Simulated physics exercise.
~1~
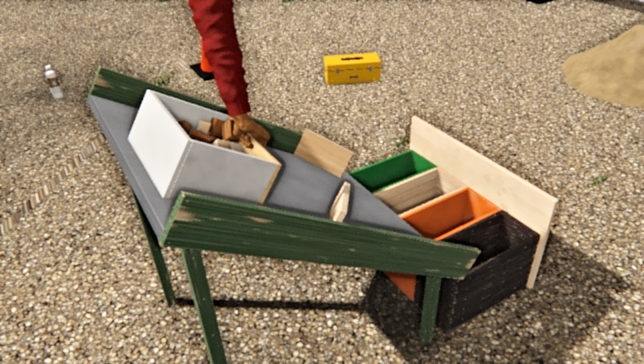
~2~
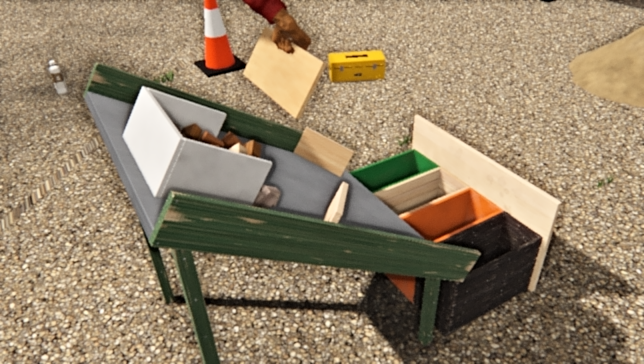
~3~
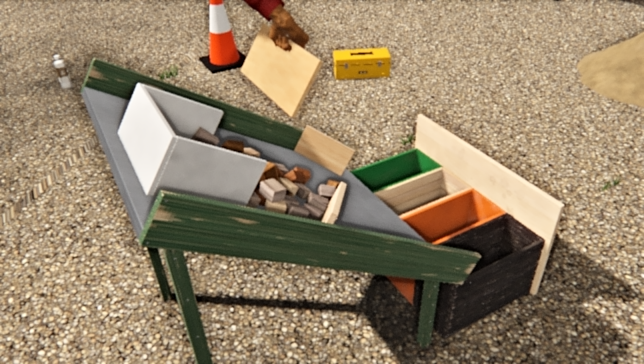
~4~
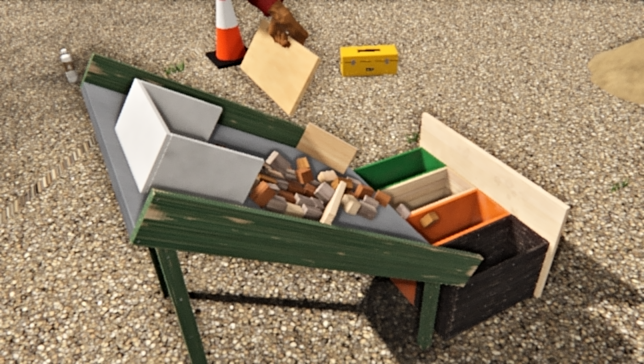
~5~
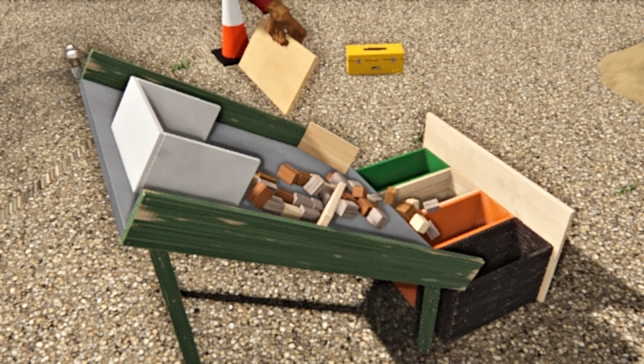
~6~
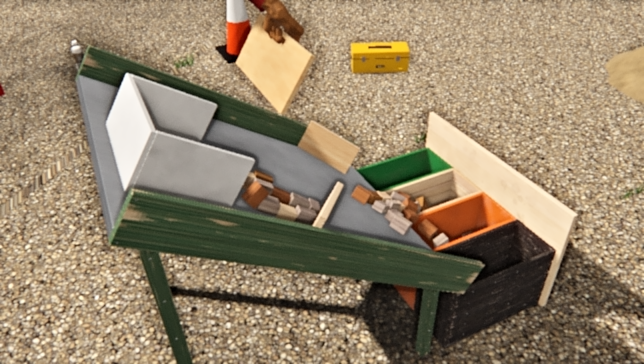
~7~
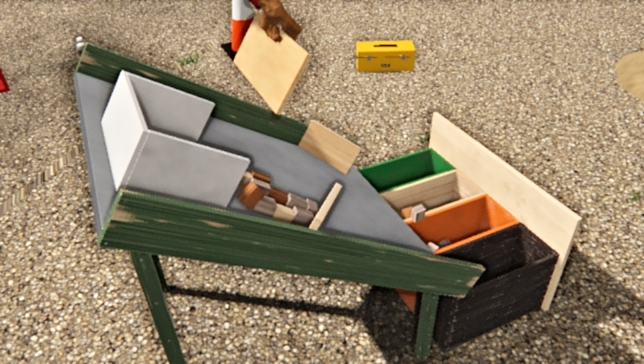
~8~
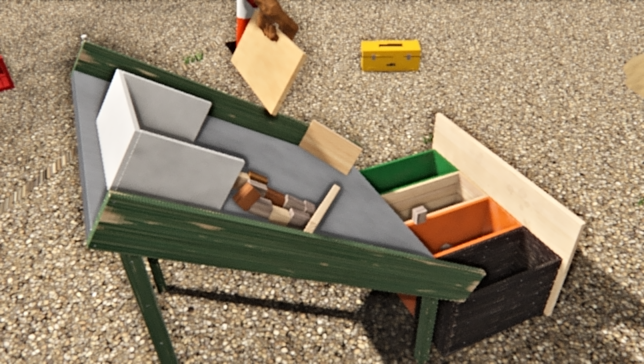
Hand lifting a board from a white pen, wooden blocks sliding down a chute into wooden and orange tubs, some staying behind.
